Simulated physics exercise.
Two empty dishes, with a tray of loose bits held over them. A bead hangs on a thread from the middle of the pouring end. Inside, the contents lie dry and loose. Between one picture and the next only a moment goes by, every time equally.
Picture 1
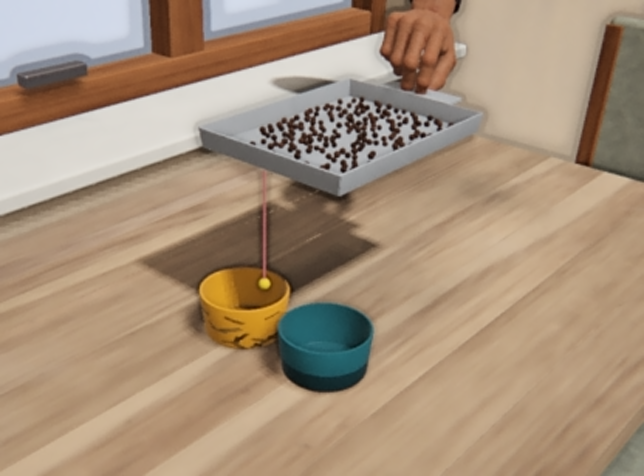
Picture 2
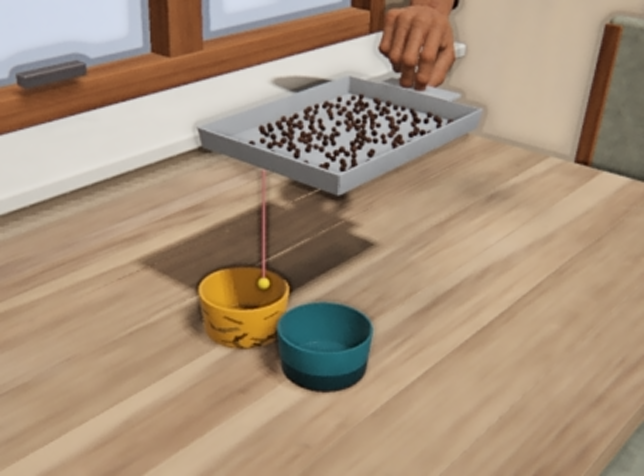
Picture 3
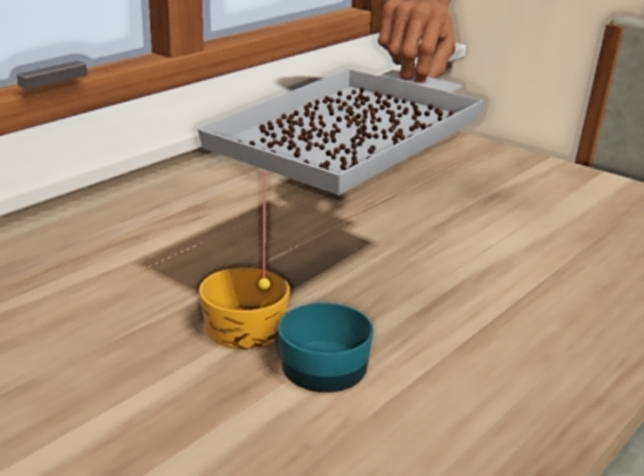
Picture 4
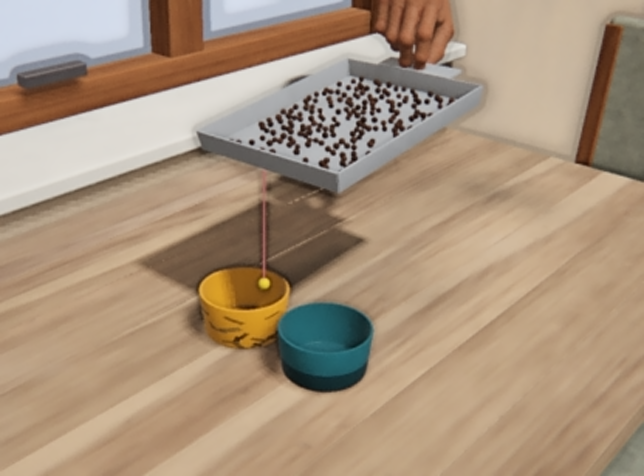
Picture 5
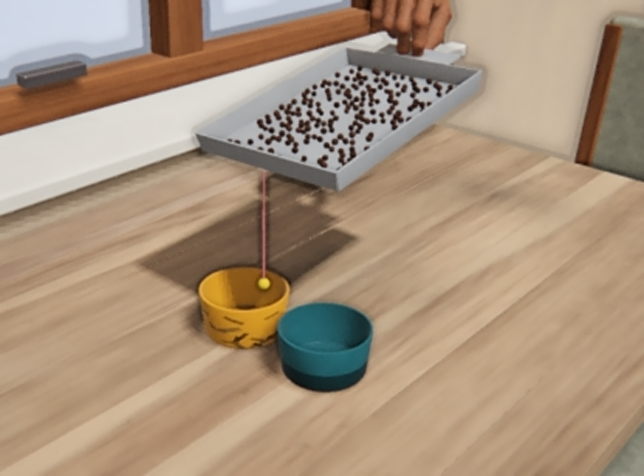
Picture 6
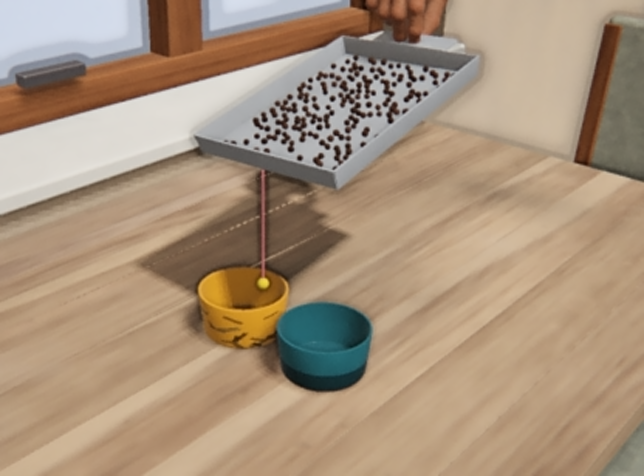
A hand raised the far end of a gray tray scattered with small dark brown berries, slowly tilting it toward its left corner above two empty bowls, one yellow and one teal, on a wooden table.
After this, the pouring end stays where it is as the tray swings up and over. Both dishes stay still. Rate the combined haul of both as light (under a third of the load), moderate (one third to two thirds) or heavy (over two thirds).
A light haul.
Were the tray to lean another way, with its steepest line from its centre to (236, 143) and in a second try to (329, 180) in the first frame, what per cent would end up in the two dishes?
30 % and 100 %.
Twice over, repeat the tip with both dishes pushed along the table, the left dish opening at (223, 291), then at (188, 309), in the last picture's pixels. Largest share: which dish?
So at the first spot it's the one placed on the left, and at the second spot it's the one placed on the left.
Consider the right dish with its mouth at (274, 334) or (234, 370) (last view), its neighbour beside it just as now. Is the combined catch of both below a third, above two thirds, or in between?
To begin with: Beyond two thirds; after that: Under a third.
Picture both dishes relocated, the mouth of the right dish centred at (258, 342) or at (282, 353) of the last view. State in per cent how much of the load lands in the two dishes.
60 and 40 in a hundred.
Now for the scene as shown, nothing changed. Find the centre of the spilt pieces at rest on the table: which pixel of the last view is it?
It centres at roughly (149, 331).
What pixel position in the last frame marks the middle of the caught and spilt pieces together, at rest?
Close to (172, 332) in the last picture.
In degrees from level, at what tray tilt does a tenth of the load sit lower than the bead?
That happens at around 105°.
Soon after the last picture, tray tipped steeply; nearly all on the tray; a stray few outside both; a stray few in the air.
A little later, tray tipped right over; nearly all on the tray; a stray few outside both; a small part in the air.
Later still, tray tipped past a quarter turn; about a quarter in the left dish; most outside both.
At rest, tray tipped past a quarter turn; none in the right dish; about a quarter in the left dish; most outside both.
